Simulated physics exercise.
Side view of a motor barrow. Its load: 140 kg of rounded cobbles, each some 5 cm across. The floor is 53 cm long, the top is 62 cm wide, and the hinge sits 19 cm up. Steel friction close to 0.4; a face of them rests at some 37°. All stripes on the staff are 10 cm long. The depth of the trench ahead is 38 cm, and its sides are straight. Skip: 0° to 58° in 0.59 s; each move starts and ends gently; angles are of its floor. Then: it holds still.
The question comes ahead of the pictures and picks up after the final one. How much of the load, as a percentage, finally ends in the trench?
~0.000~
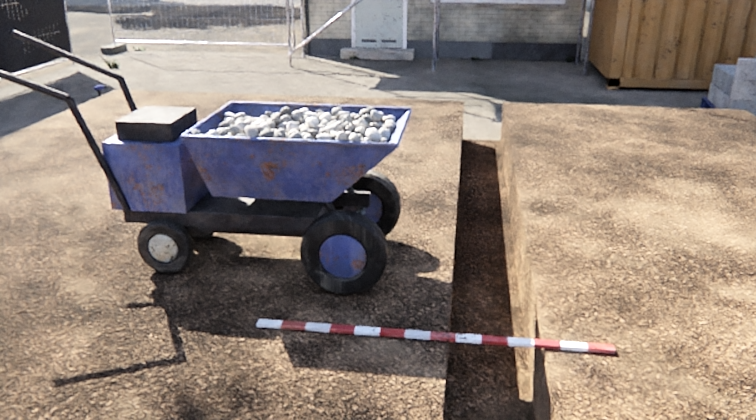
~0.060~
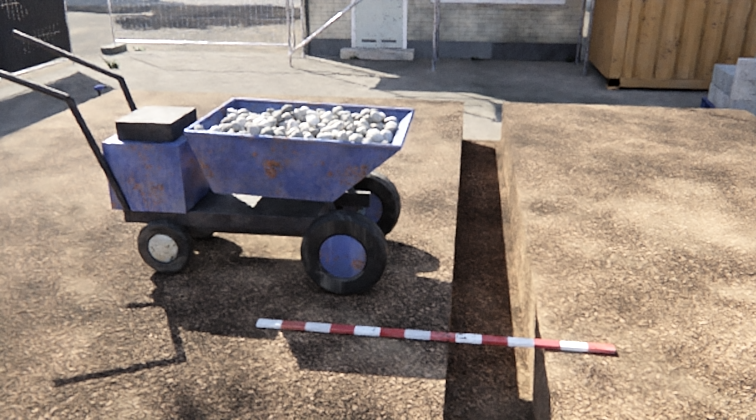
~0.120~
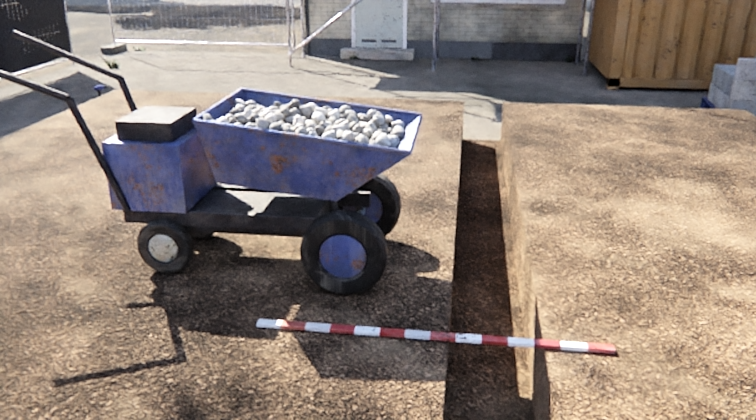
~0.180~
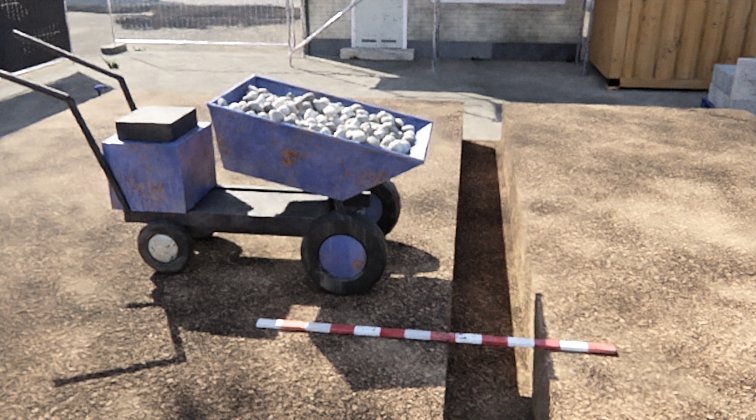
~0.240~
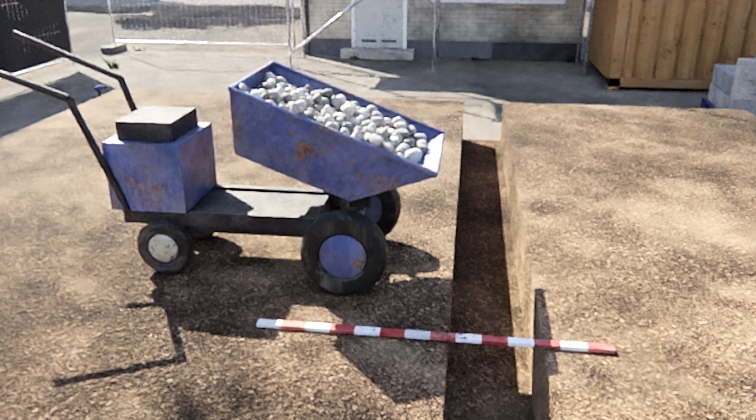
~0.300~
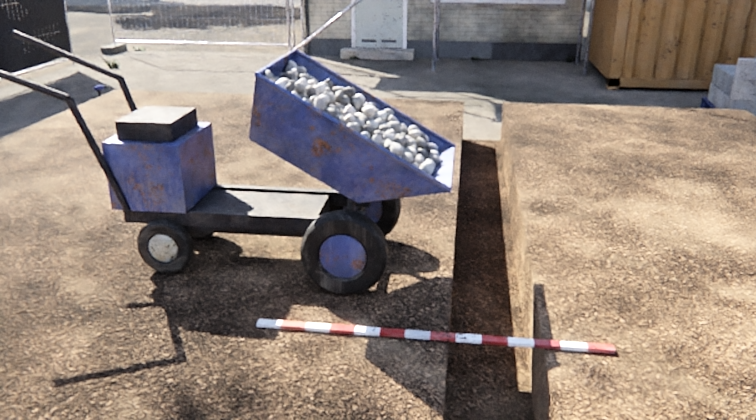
I would put it at about 64 per cent.
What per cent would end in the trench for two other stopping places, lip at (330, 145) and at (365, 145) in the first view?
I'd expect close to 80 per cent at the first and 90 per cent at the second.
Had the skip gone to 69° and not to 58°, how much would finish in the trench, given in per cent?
Some 65% would finish there.
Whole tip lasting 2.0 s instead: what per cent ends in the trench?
I'd put it at some 90 in a hundred.
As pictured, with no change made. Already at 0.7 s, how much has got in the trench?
Something like 15 in a hundred.
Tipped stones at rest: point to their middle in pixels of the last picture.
Their middle is at about (514, 322).
After 0.4 s the floor is at 49°; 100 % in the skip; the foremost stones are at (457, 195).
After 0.7 s the floor is at 58°; 84 % in the skip, 16 % in the trench; the foremost stones are at (530, 283).
After 1.0 s the floor is at 58°; 32 % in the skip, 33 % in the trench, 34 % past the trench; the foremost stones are at (669, 283).
After 3.0 s the floor is at 58°; 0 % in the skip, 64 % in the trench, 36 % past the trench; the foremost stones are past the picture's edge.
